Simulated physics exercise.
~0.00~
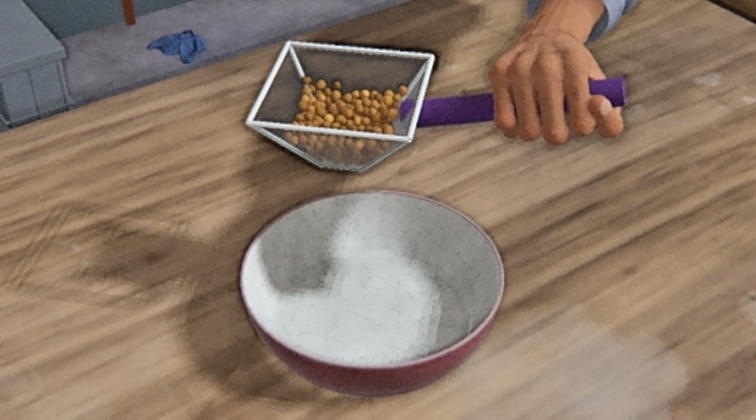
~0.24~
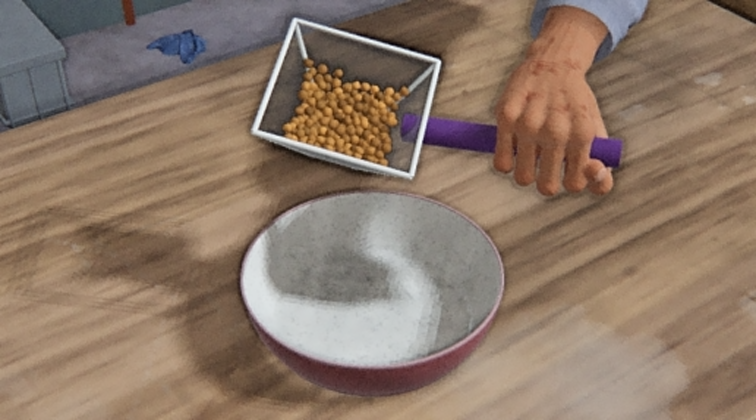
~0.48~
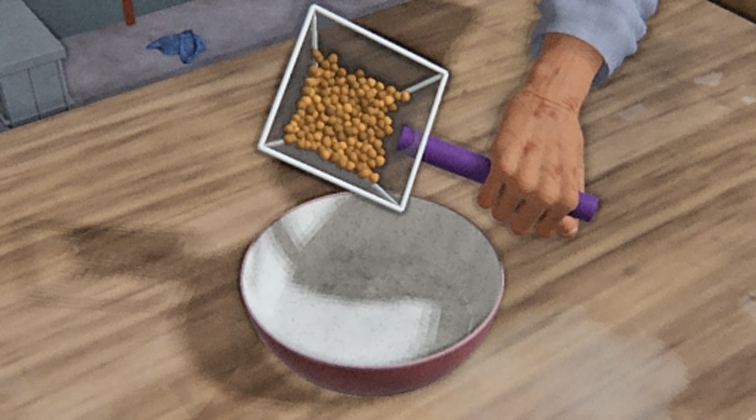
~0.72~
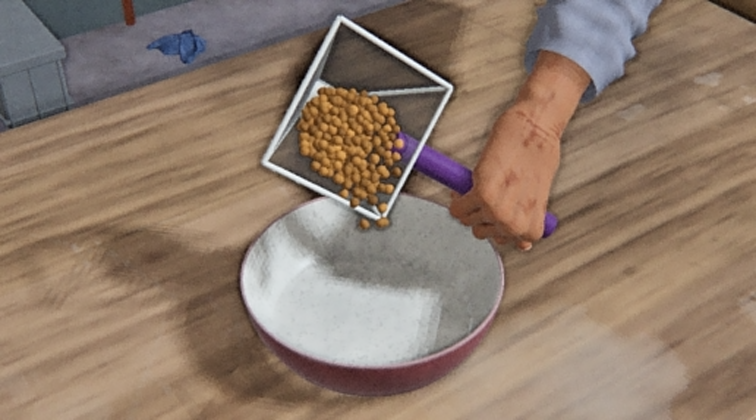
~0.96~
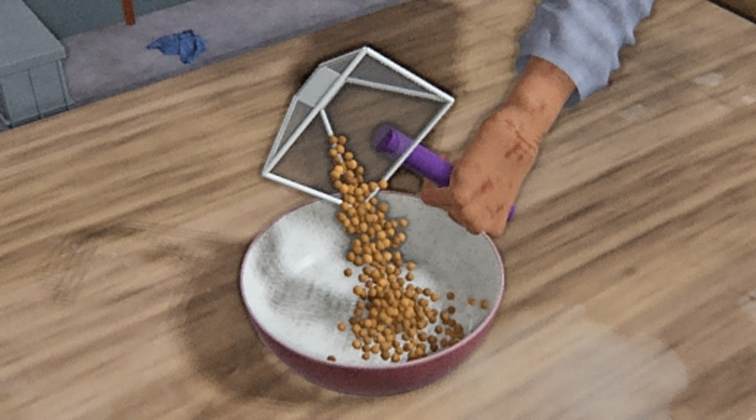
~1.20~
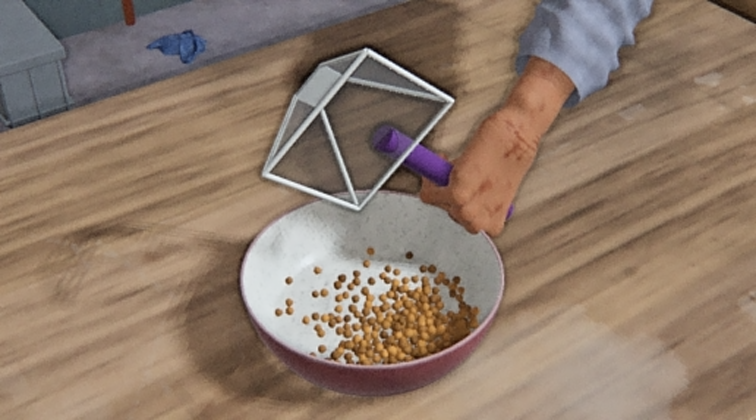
A hand tilts a purple-handled scoop until all its roasted chickpeas tumble into the pan.
